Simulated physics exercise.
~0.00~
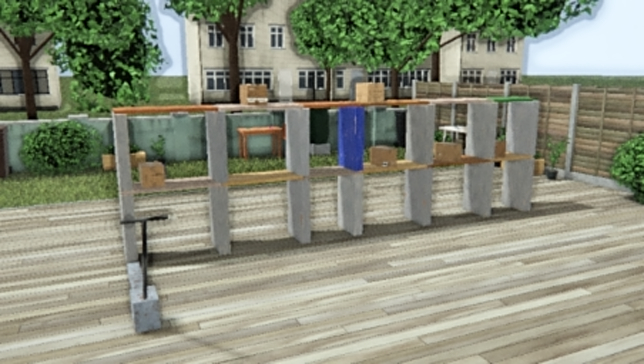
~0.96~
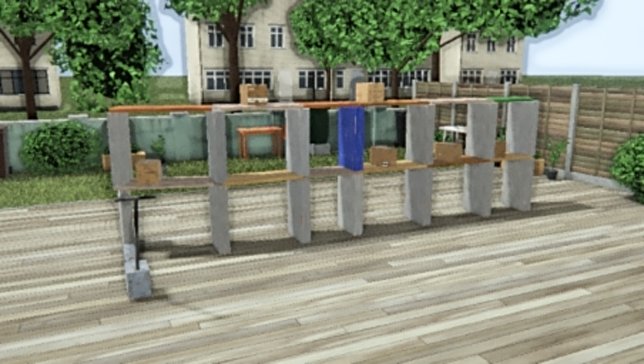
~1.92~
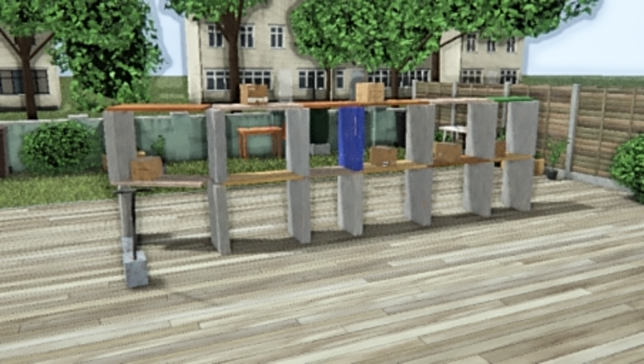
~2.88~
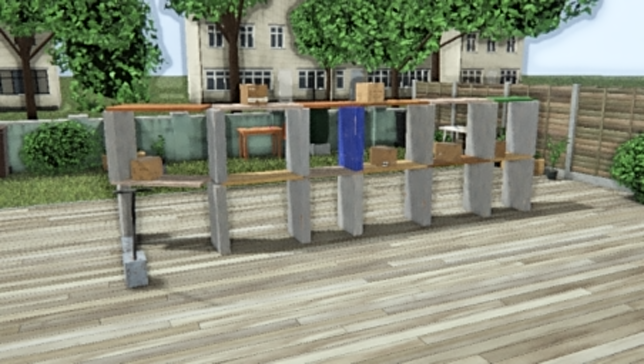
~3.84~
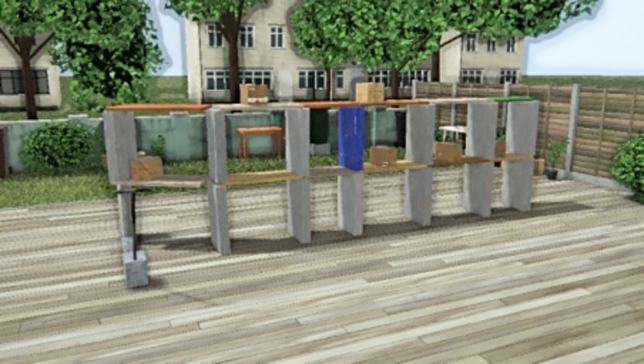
A long two-tier row of grey uprights and loose boards stayed standing on a patio as a small jack at the left end slid a short way inward, shifting the end upright slightly before everything came to rest with the blue upright and green board unmoved.
